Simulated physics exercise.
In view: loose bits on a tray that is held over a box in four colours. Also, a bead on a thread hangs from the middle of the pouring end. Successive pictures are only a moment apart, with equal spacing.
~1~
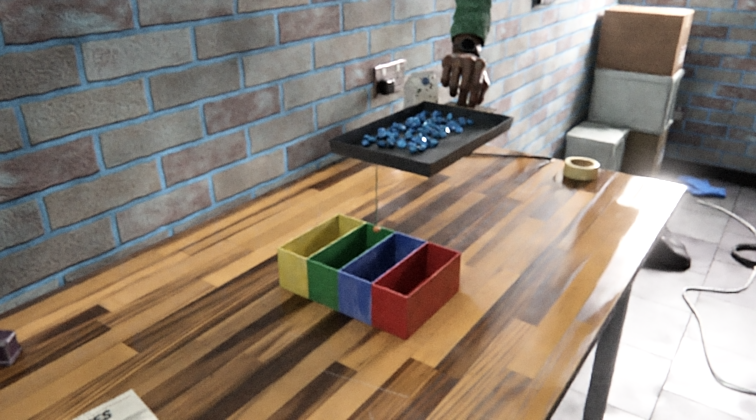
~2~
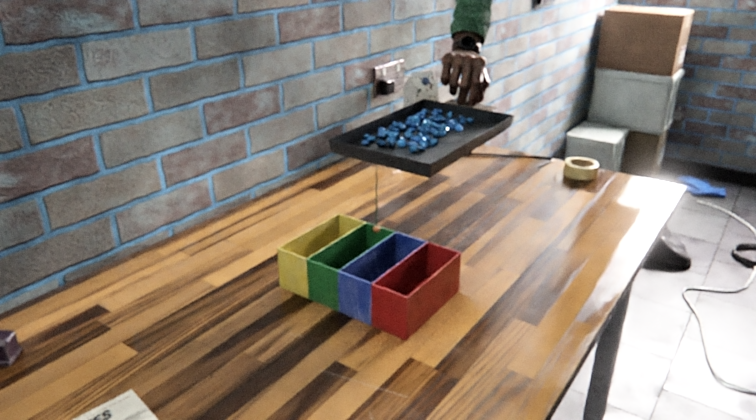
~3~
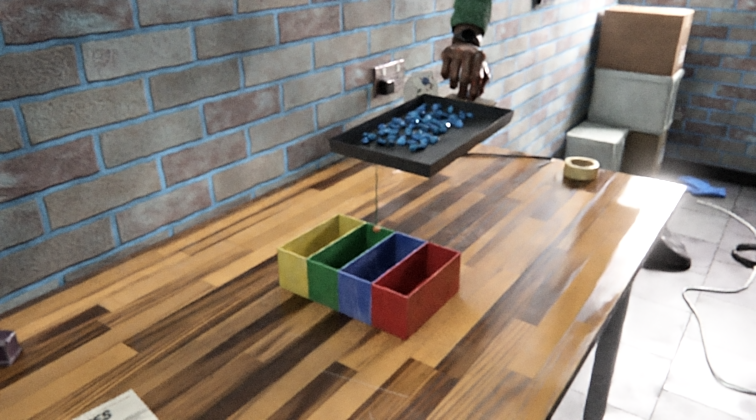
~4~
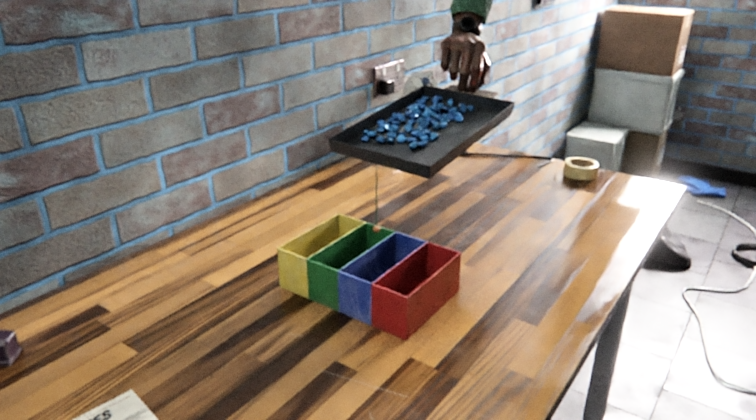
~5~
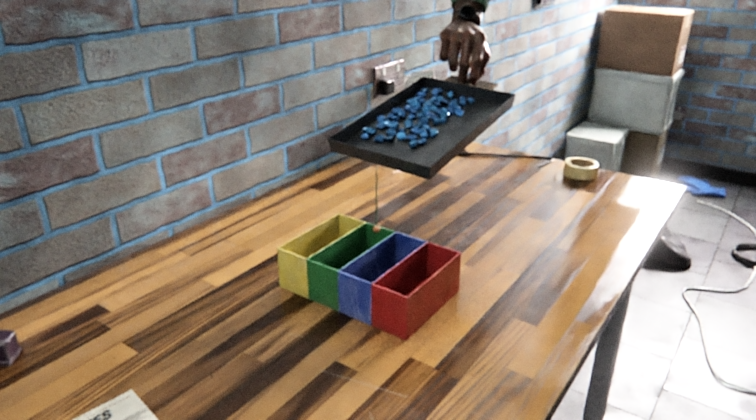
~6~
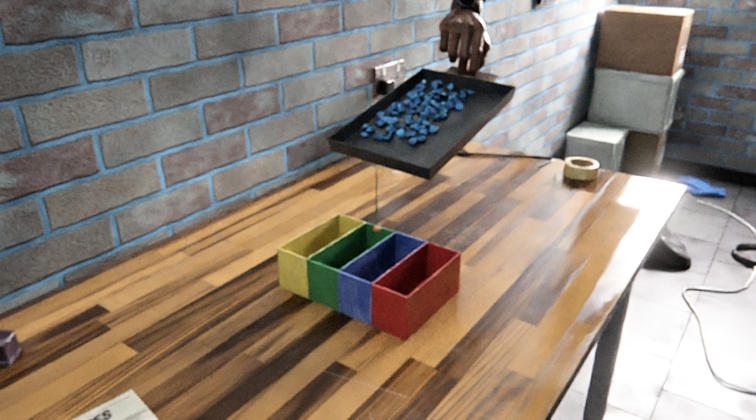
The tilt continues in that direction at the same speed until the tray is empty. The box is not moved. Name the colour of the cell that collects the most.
Blue.
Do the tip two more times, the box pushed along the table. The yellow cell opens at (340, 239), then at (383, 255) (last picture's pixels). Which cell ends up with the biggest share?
The blue one first, that yellow cell second.
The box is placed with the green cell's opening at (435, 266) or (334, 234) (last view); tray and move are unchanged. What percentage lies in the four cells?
In order: 60 percent, then 80 percent.
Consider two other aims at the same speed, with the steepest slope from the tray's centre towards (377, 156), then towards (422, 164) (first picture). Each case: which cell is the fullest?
Yellow first, the cell in red second.
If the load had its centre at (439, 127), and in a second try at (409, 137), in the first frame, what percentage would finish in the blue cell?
About 40 % and 50 %.
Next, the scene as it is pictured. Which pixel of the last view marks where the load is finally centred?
Around (373, 296).
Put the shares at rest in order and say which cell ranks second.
It's the cell in red.
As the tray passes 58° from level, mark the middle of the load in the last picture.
I'd put the middle close to (397, 156).
Soon after the last picture, tray tipped steeply; nearly all on the tray; a small part falling or outside the box.
A little later, tray tipped right over; most on the tray; a small part in the red cell; a small part in the blue cell; a small part in the green cell; a stray few falling or outside the box.
Later still, tray tipped past a quarter turn; about half in the blue cell; about a third in the red cell; about a quarter in the green cell; a stray few in the yellow cell.
At rest, tray tipped past a quarter turn; about half in the blue cell; about a third in the red cell; about a quarter in the green cell; a stray few in the yellow cell.
